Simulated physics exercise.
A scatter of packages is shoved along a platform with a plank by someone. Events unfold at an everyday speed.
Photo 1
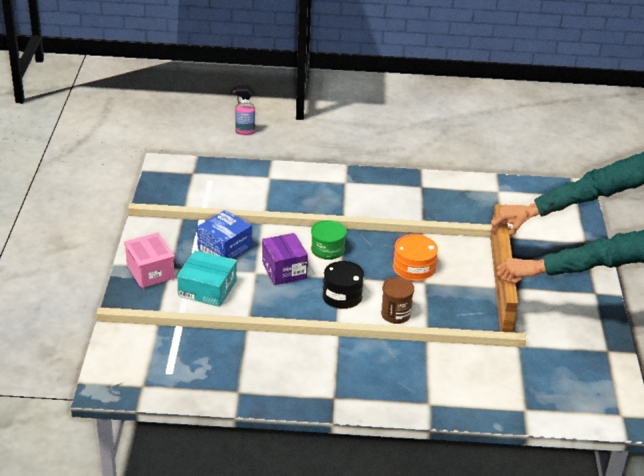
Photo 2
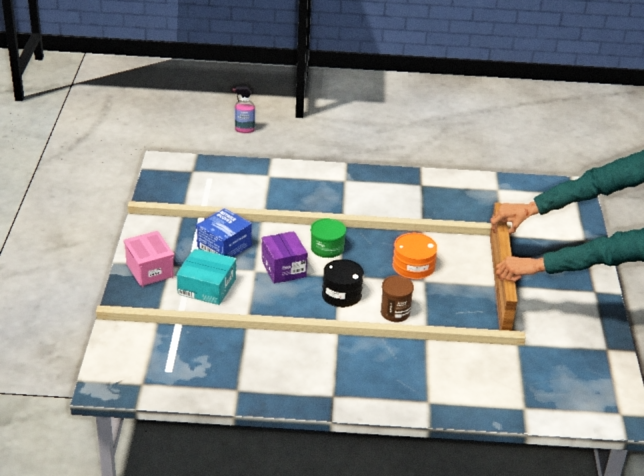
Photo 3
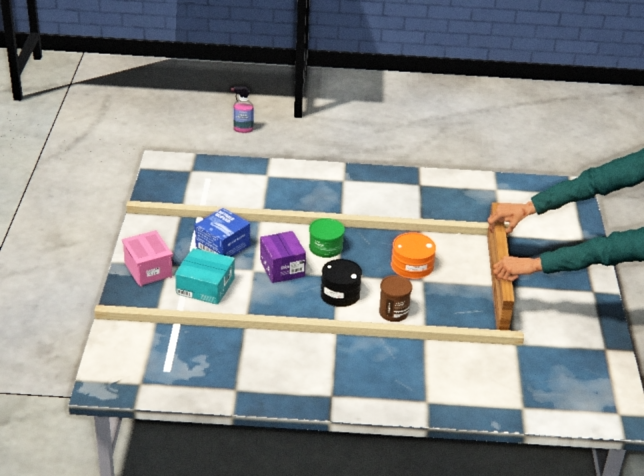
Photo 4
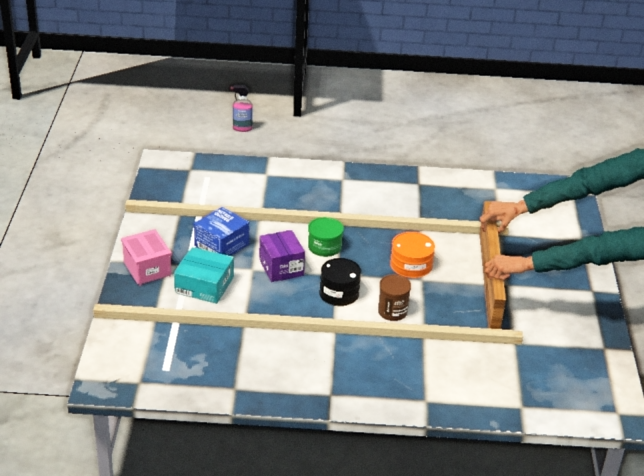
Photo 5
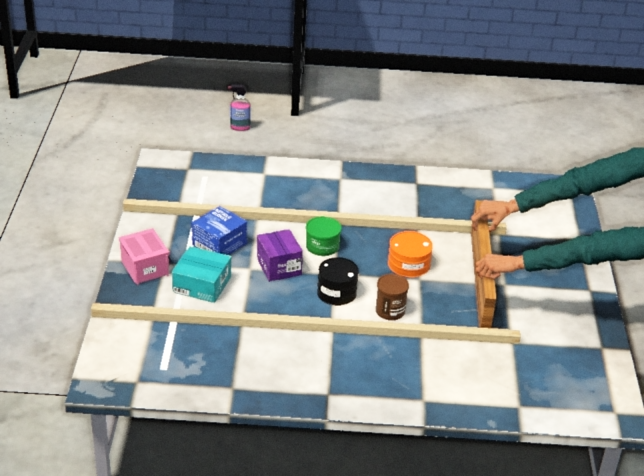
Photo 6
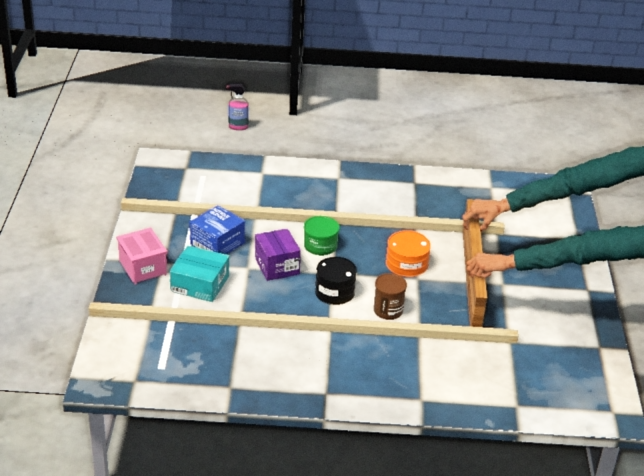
On a blue-and-white checkered table, two green-sleeved arms slide a wooden plank slowly leftward between two pale rails toward scattered colourful boxes and round canisters, which stay in the same arrangement on the tabletop.
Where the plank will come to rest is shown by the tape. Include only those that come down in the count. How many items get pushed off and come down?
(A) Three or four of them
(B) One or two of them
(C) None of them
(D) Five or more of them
The answer is B.
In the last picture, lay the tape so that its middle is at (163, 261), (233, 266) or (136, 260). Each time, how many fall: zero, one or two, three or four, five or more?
1 or 2; zero; 3 or 4.
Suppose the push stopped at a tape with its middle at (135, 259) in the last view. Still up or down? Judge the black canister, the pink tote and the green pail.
Per object: Black canister stays, pink tote goes, green pail stays.
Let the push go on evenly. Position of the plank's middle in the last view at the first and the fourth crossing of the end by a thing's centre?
Its middle is around (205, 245) and later (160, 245).
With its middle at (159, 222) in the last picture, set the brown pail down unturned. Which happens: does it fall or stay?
In that case it ends up off.
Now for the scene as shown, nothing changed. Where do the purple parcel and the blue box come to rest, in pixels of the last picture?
First object: (135, 250); second object: (137, 217).
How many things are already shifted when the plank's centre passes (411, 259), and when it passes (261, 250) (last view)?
Answer - first 1, then 7.
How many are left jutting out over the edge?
I make it 2.
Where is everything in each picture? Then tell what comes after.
Pink tote (150, 261); turquoise parcel (207, 278); blue box (225, 237); plank (503, 269); tape (192, 268), in the first frame.
Turquoise parcel (207, 276); orange canister (415, 256), in the second frame.
Blue box (223, 235); plank (500, 267), in the third frame.
Pink tote (147, 257); green pail (325, 237), in the fourth frame.
Turquoise parcel (202, 274); black canister (338, 281), in the fifth frame.
Pink tote (142, 256); turquoise parcel (200, 274); blue box (217, 232); plank (474, 263); tape (184, 263), in the sixth frame.
A little later, none off yet; pink tote at rest near (142, 256); turquoise parcel at rest near (200, 274); blue box at rest near (217, 232).
Next, none off yet; pink tote shifted a little near (125, 253); turquoise parcel shifted about its own width near (159, 282); blue box shifted about its own width near (185, 222).
When it is over, the number that fall off is one or two; down, pink tote.
